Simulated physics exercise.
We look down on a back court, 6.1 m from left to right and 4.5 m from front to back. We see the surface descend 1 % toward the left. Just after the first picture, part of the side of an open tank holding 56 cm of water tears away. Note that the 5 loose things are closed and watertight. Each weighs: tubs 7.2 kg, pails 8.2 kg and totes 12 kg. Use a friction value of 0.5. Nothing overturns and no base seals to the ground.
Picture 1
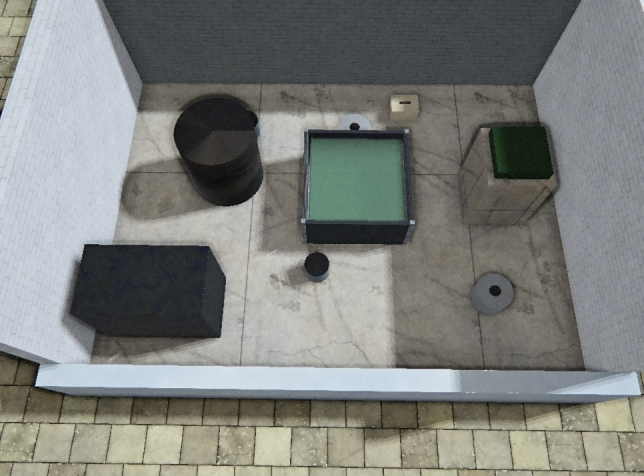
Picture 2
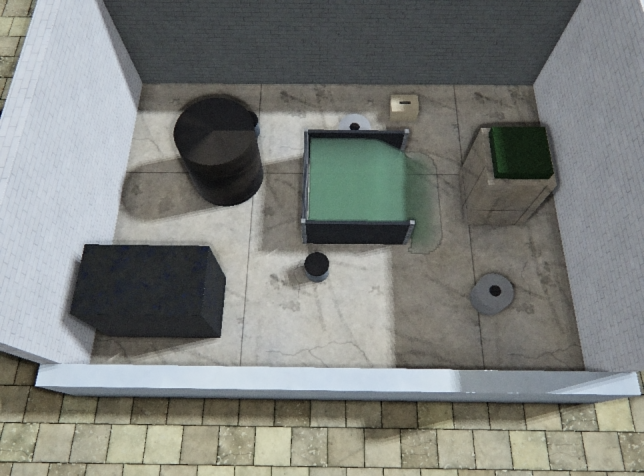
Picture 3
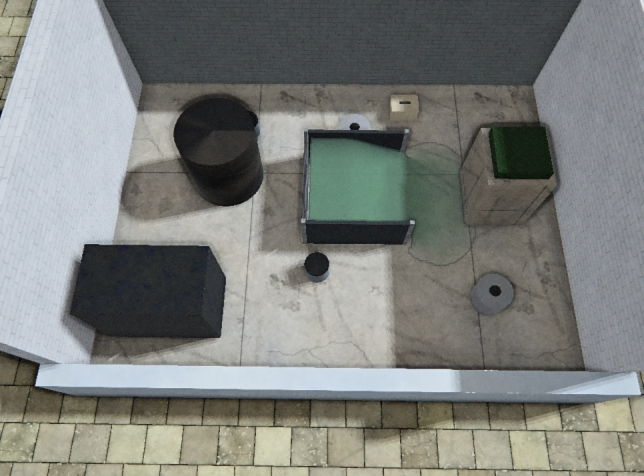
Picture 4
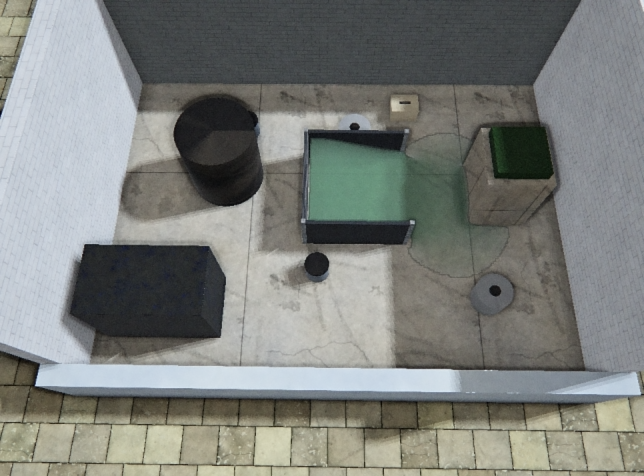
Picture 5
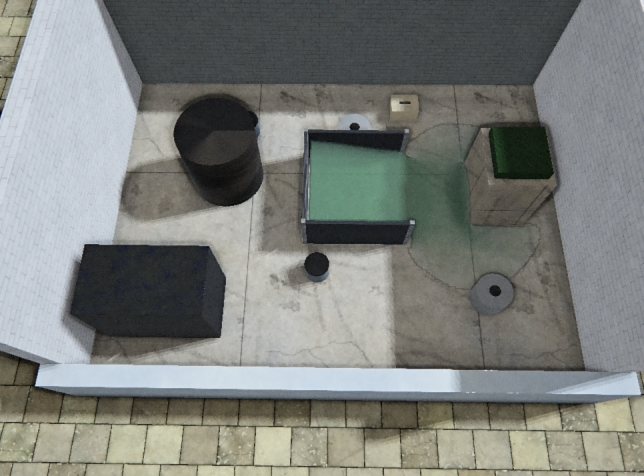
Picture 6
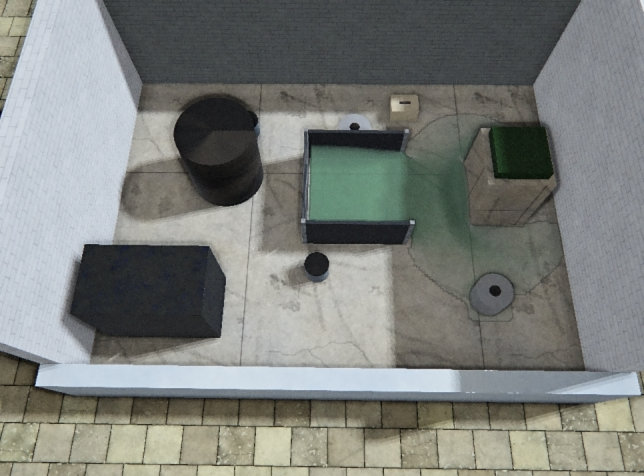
Green-tinted water sits level in a dark-walled open tank on a tiled court, then pours out through a gap in its right side. The thin sheet spreads across the tiles, reaching around the green-topped block and the grey disc at right, while the surrounding objects stay still.
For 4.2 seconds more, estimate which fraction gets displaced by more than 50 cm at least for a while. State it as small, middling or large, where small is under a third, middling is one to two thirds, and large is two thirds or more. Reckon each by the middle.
Small.
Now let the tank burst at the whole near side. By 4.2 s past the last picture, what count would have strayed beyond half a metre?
The answer would then be 2.
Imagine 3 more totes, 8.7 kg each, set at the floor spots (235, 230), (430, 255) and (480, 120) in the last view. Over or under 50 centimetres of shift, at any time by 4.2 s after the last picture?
Note, in sequence: Under threshold; over threshold; over threshold.
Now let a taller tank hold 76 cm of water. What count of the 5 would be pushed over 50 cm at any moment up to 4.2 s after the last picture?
You'd get 3 in that case.
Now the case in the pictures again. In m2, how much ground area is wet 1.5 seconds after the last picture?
Somewhere around 11.0 m2, roughly.
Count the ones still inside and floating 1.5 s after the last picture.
Count: 1.
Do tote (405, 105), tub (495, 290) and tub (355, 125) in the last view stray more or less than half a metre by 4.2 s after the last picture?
One by one: Below the line; above the line; below the line.
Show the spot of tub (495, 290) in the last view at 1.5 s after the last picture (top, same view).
Close to pixel (527, 347).
Then, 0.4 s after the last picture 0 of 5 are over 50 cm from their spots; 0 afloat.
Then, 1.5 s after the last picture 1 of 5 are over 50 cm from their spots; 1 afloat.
Then, 2.8 s after the last picture 0 of 5 are over 50 cm from their spots; 1 afloat.
Then, 4.2 s after the last picture 0 of 5 are over 50 cm from their spots, and 1 have been at some point; 1 afloat.
